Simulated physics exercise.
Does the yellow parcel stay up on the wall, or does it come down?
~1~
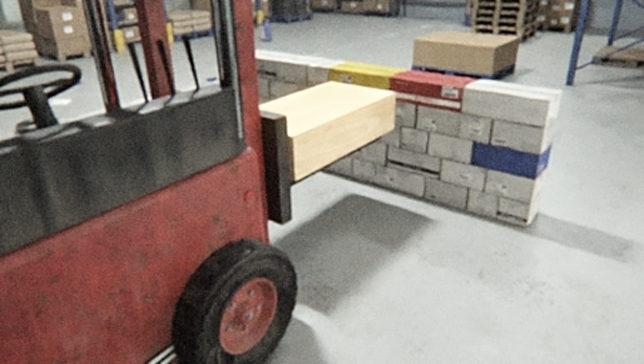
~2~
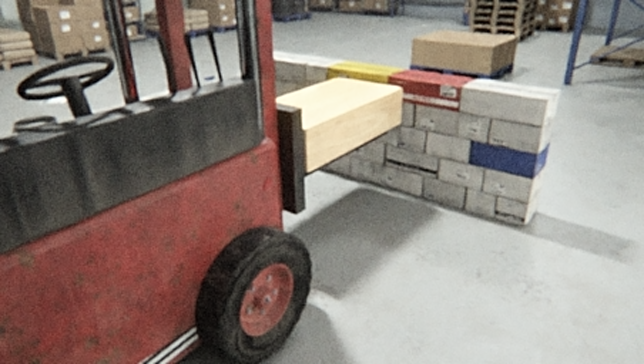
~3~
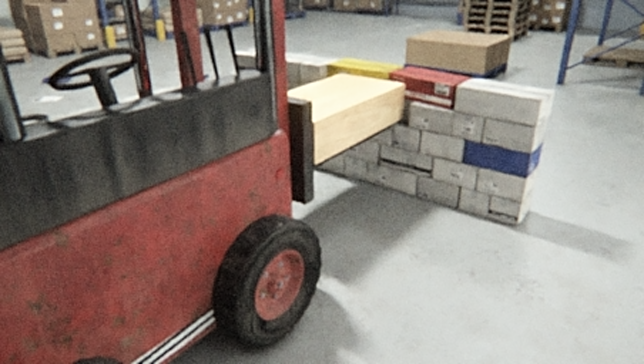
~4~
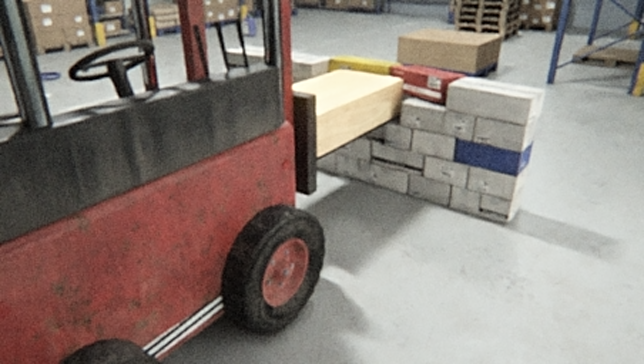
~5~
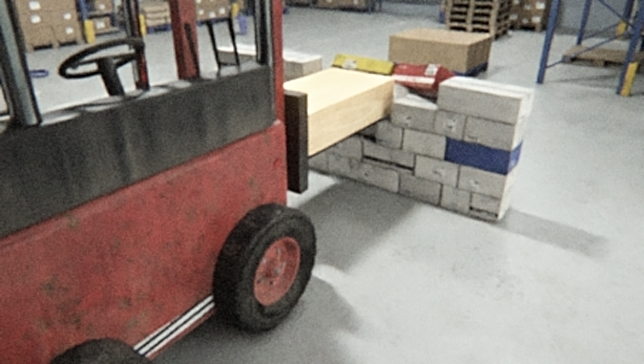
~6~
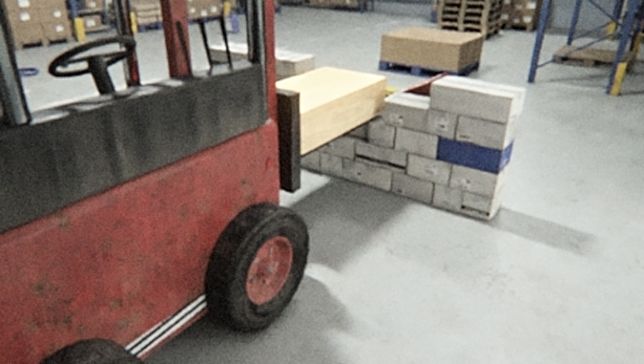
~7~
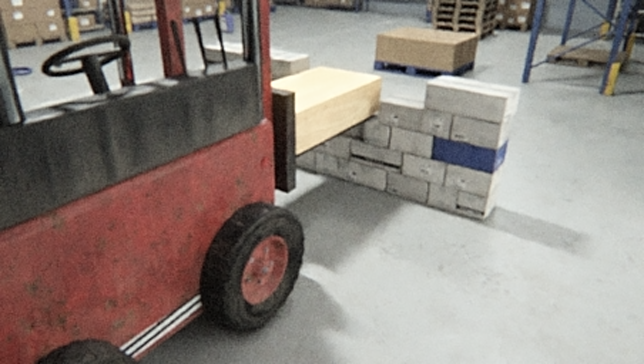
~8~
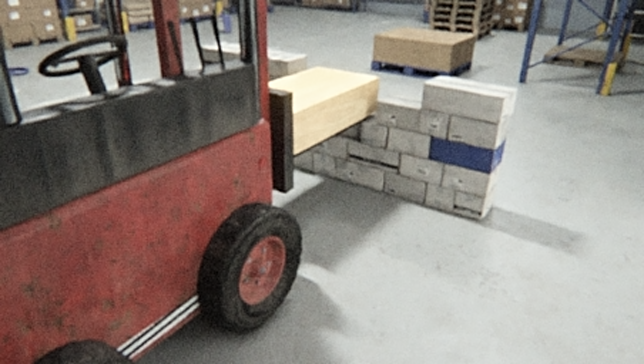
The yellow parcel comes down. The case pushes it back until it tips over the far side of the wall and drops out of sight.
